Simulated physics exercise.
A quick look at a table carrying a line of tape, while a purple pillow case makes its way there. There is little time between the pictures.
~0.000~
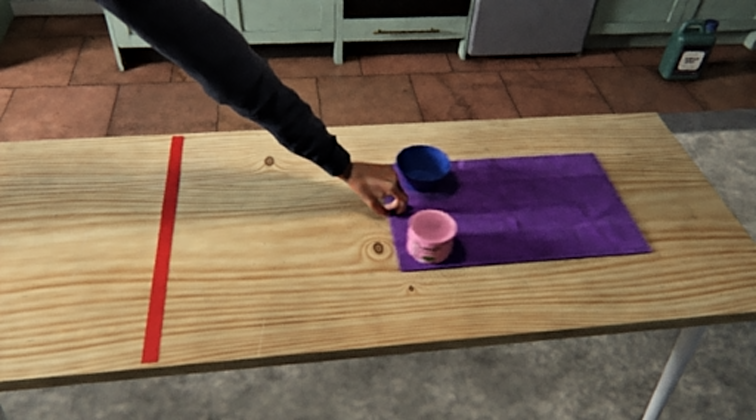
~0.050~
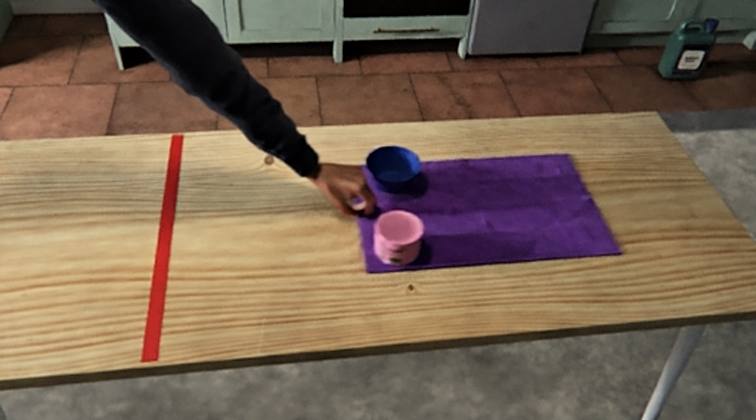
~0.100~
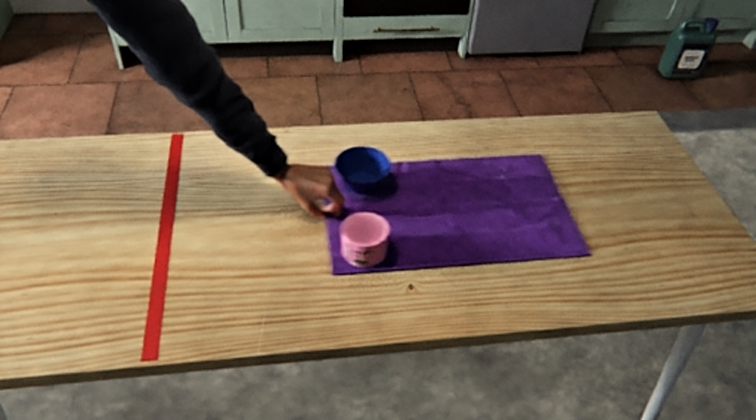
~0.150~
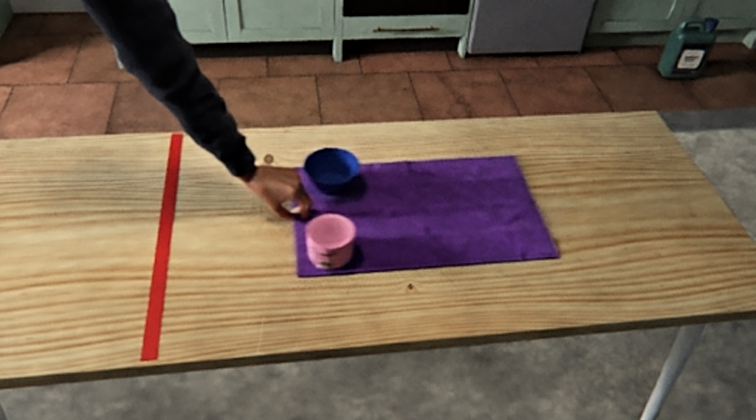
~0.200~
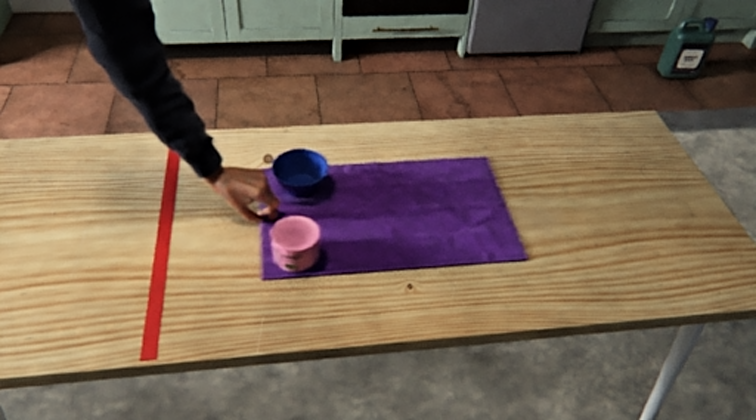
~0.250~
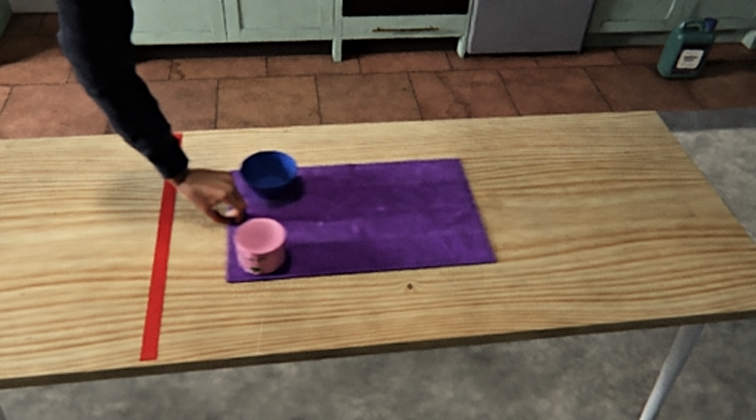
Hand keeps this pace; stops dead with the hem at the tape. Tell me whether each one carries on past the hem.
The blue bowl carries on past it. The pink tub carries on past it.
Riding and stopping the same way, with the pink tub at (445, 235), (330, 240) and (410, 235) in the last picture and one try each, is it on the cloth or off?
First try: It rides out the stop; second try: It gets flung off; third try: It rides out the stop.
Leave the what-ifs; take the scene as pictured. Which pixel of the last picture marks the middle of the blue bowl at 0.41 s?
Around (173, 184).
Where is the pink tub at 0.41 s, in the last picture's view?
At that moment it is at (153, 255).
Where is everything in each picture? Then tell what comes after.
The first picture shows pillow case end (401, 271); blue bowl (423, 162); pink tub (433, 226); tape (152, 338).
The second picture shows pillow case end (367, 273), far hem (621, 254); pink tub (399, 227).
The third picture shows pillow case end (333, 275); blue bowl (363, 164).
The fourth picture shows pillow case end (298, 277), far hem (560, 257); pink tub (331, 231).
The fifth picture shows pillow case end (262, 280); blue bowl (300, 167).
The sixth picture shows pillow case end (227, 283), far hem (496, 262); blue bowl (268, 168); pink tub (260, 235); tape (151, 336).
Around 0.30 s, hem short of the tape; blue bowl on the cloth near (238, 180); pink tub on the cloth near (226, 249).
Around 0.41 s, hem at the tape; blue bowl on the cloth near (173, 184); pink tub ahead of the hem near (153, 255).
Finally, hem at the tape; blue bowl ahead of the hem near (102, 189); pink tub ahead of the hem near (75, 261). The blue bowl shoots off the front and the pink tub slides clear of the cloth.
